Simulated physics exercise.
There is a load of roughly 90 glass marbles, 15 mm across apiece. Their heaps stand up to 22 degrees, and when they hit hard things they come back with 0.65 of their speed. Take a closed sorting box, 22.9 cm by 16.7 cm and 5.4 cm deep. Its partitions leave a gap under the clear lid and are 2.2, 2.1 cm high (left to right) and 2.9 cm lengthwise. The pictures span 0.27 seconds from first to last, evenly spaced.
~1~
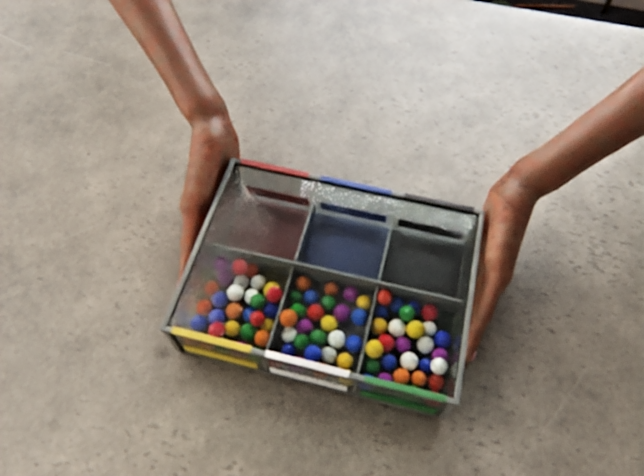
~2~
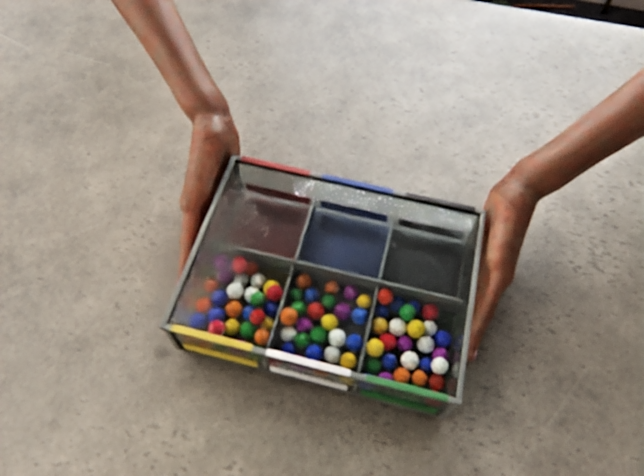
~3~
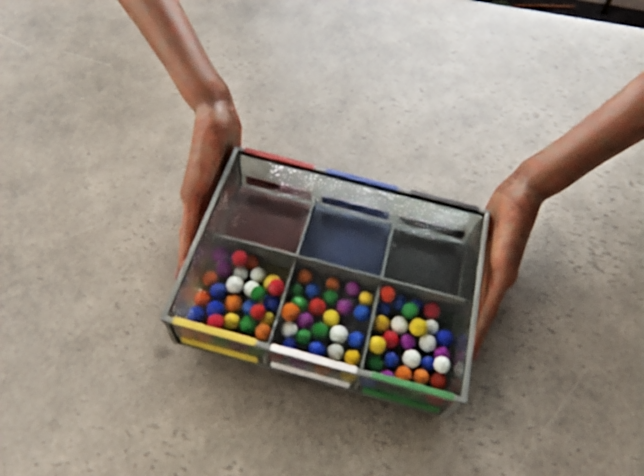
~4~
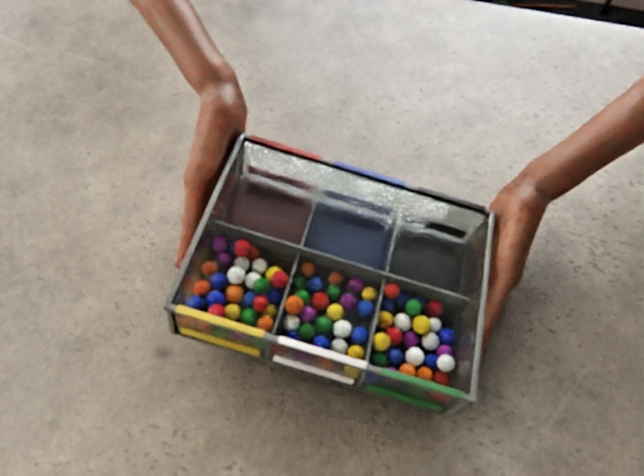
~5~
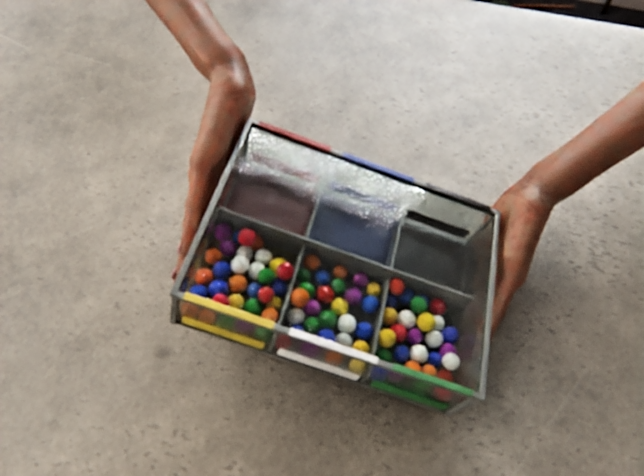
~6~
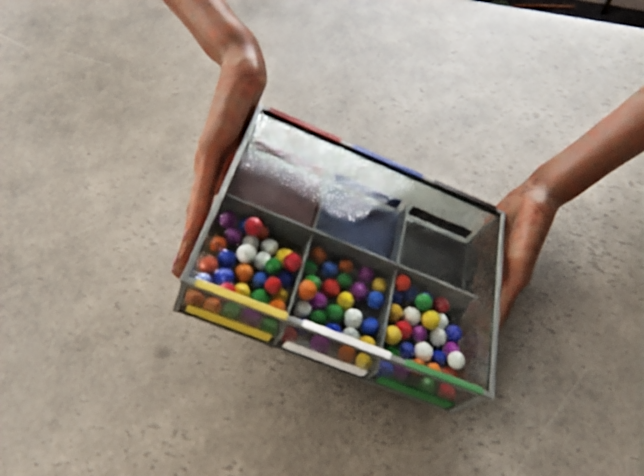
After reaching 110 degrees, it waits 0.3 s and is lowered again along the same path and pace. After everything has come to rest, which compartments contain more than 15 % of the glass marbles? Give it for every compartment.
Red: Not more than 15 %, blue: Not more than 15 %, green: More than 15 %, yellow: Not more than 15 %, white: Not more than 15 %, black: More than 15 %.
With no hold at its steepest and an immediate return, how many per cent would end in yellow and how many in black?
Yellow keeps 0% and black keeps 40%.
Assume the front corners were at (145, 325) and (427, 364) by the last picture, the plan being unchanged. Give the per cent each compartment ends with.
Result - red: 15 %; blue: 0 %; green: 0 %; yellow: 80 %; white: 0 %; black: 0 %.
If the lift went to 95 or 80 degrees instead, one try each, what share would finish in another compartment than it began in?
Roughly 70 percent for the first try and 45 percent for the second.
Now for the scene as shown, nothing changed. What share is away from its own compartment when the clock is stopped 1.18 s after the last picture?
Near 70 in a hundred.
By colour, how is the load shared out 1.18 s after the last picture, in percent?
Red = 0, blue = 0, green = 60, yellow = 0, white = 5, black = 35 (per cent).
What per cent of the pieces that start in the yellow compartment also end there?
I'd put it at roughly 0 per cent.
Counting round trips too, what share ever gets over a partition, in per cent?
Around 70 in a hundred.
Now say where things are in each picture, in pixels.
Box tilt 0 degrees, front corners at (167, 327) and (454, 399); green 35 %, yellow 35 %, white 30 %, in the first picture.
Box tilt 1 degrees, front corners at (167, 325) and (455, 399), in the second picture.
Box tilt 4 degrees, front corners at (168, 317) and (461, 398), lowest corner right back, in the third picture.
Box tilt 9 degrees, front corners at (171, 305) and (469, 396), lowest corner right back, in the fourth picture.
Box tilt 14 degrees, front corners at (177, 292) and (479, 394), lowest corner right back, in the fifth picture.
Box tilt 19 degrees, front corners at (188, 278) and (488, 393), lowest corner right back; green 35 %, yellow 35 %, white 30 %, in the sixth picture.
Then, 1.18 s after the last picture, tilt 110 degrees; green 60 %, white 5 %, black 35 %.
Then, 1.98 s after the last picture, tilt 55 degrees; green 65 %, black 35 %.
Then, 2.79 s after the last picture, tilt 0 degrees; green 65 %, black 35 %.
In the end, red 0 %, blue 0 %, green 65 %, yellow 0 %, white 0 %, black 35 %.
